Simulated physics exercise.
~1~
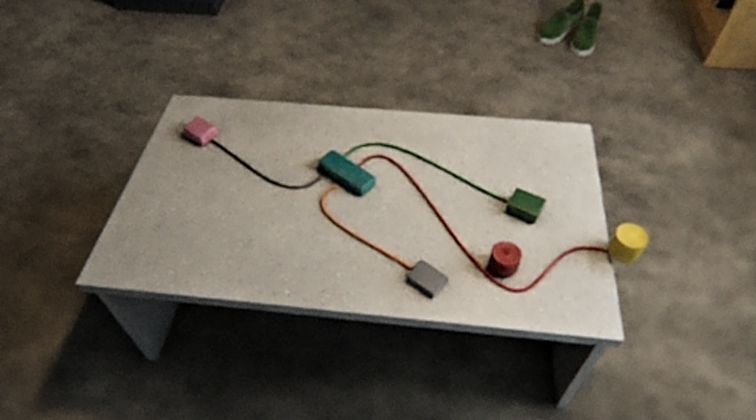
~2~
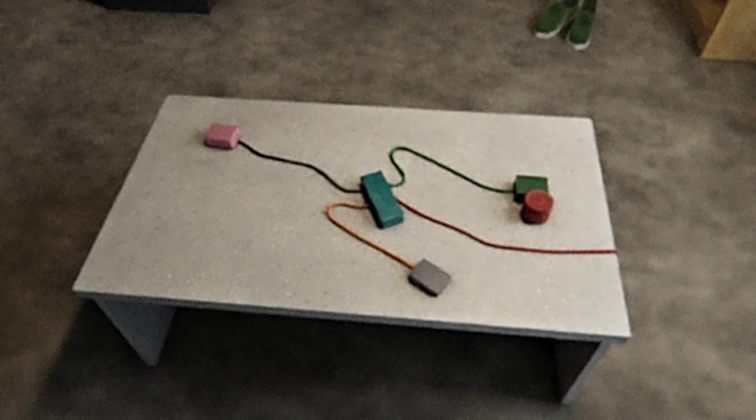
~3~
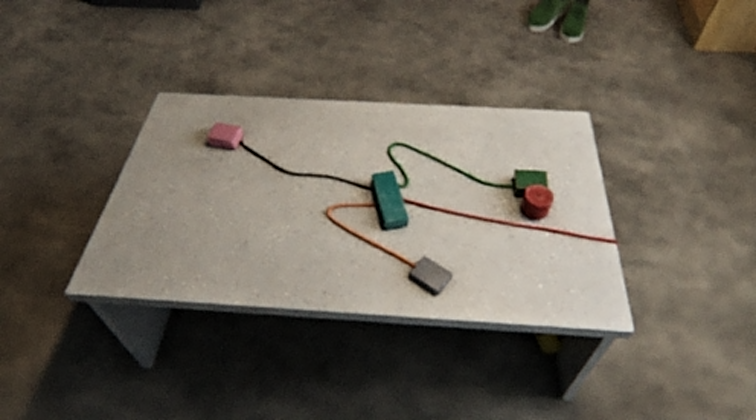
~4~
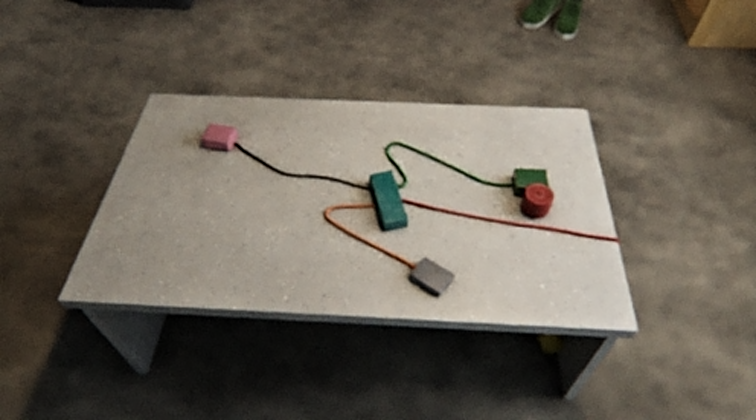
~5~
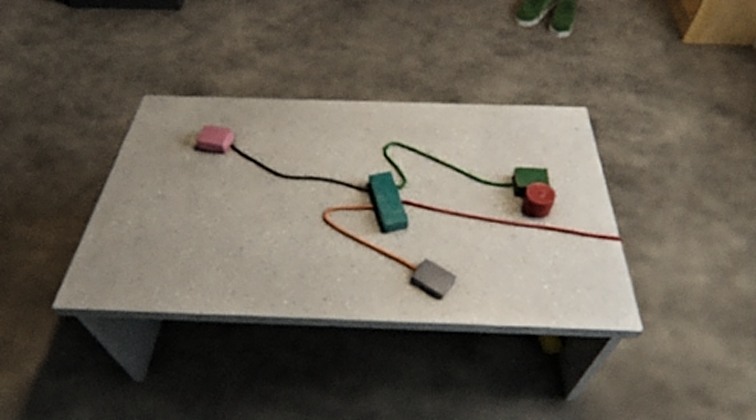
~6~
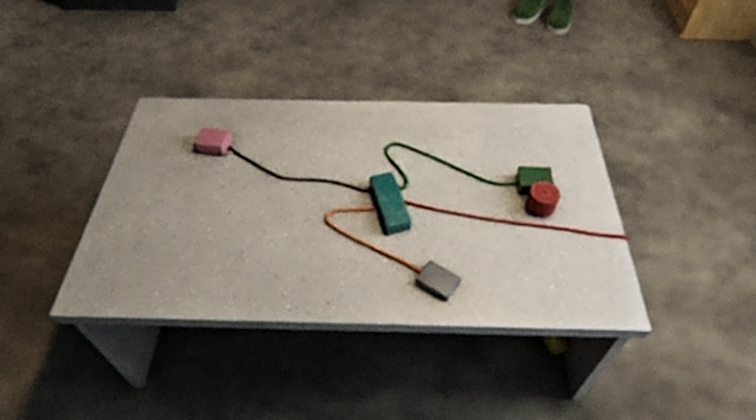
A yellow cylinder dropped off the right side of a grey table, pulling its red cable taut and dragging the teal block right, while the pink block shifted slightly and the red tub ended up beside the green block; the grey block barely moved.
